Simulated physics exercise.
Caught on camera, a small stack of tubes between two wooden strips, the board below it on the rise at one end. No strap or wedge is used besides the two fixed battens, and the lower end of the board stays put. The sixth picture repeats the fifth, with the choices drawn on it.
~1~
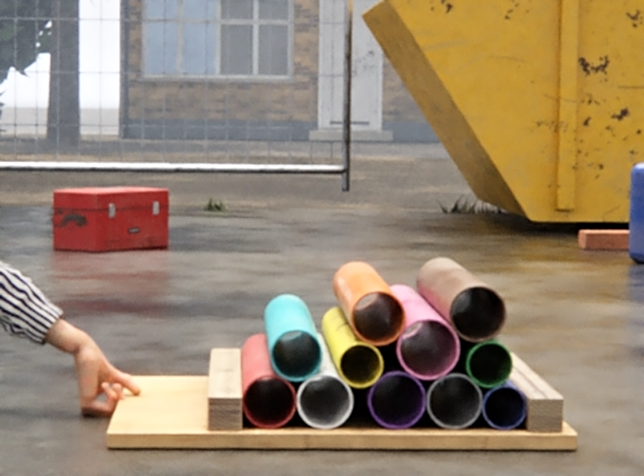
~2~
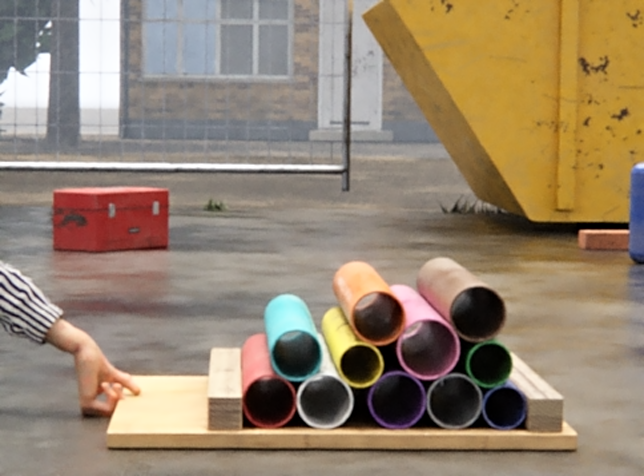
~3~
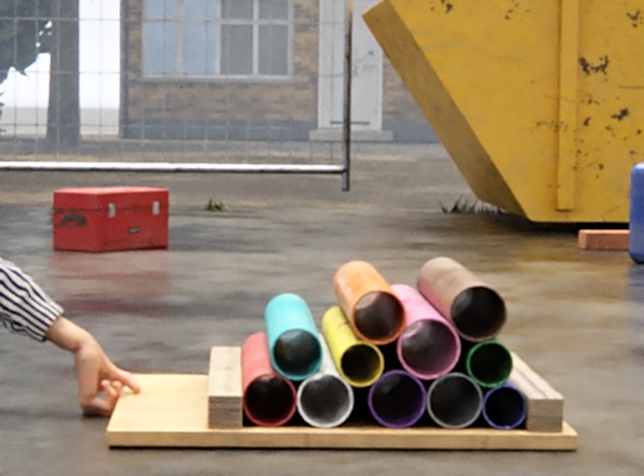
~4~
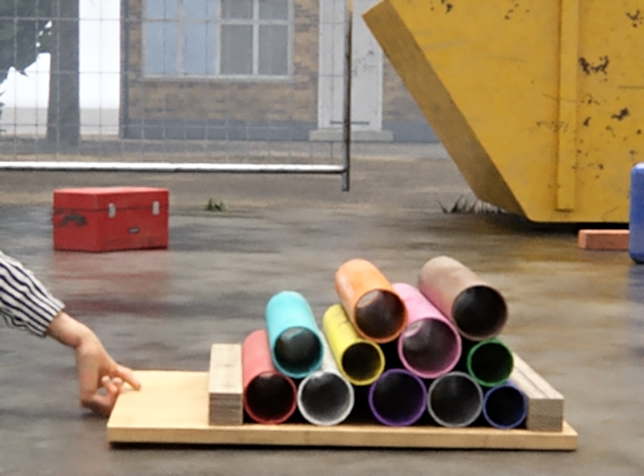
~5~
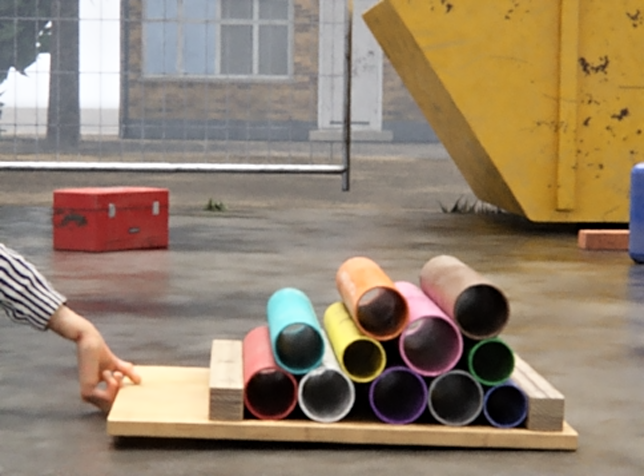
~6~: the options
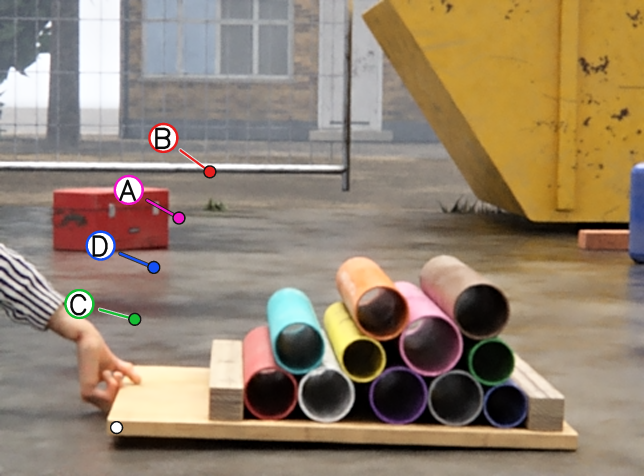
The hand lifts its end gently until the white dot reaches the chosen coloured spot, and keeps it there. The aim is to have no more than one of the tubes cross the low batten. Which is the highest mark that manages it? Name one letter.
At most to C.
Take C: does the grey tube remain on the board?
Yes.
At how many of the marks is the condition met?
One of the four.
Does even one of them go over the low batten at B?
At B: Yes.
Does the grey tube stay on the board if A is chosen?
The grey tube: Yes.
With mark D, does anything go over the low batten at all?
Yes, at D.
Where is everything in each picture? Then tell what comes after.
The first frame shows grey tube (454, 402); yellow tube (360, 365).
The second frame shows yellow tube (360, 365); turquoise tube (296, 355).
The third frame shows board (334, 393); green tube (490, 364).
The fourth frame shows board (334, 392); red tube (270, 397); white tube (326, 398).
The fifth frame shows board (334, 388); red tube (270, 393); white tube (326, 394).
On the copy, A at (179, 218); B at (210, 172); C at (135, 319); D at (154, 267); the white dot at (116, 428).
On C. First, board at 12°.
Then, board at 15°.
Finally, board at 15°, one over the low batten (brown).
By contrast, A four over the low batten (pink, green, orange, brown); B six over the low batten; D four over the low batten (pink, green, orange, brown).
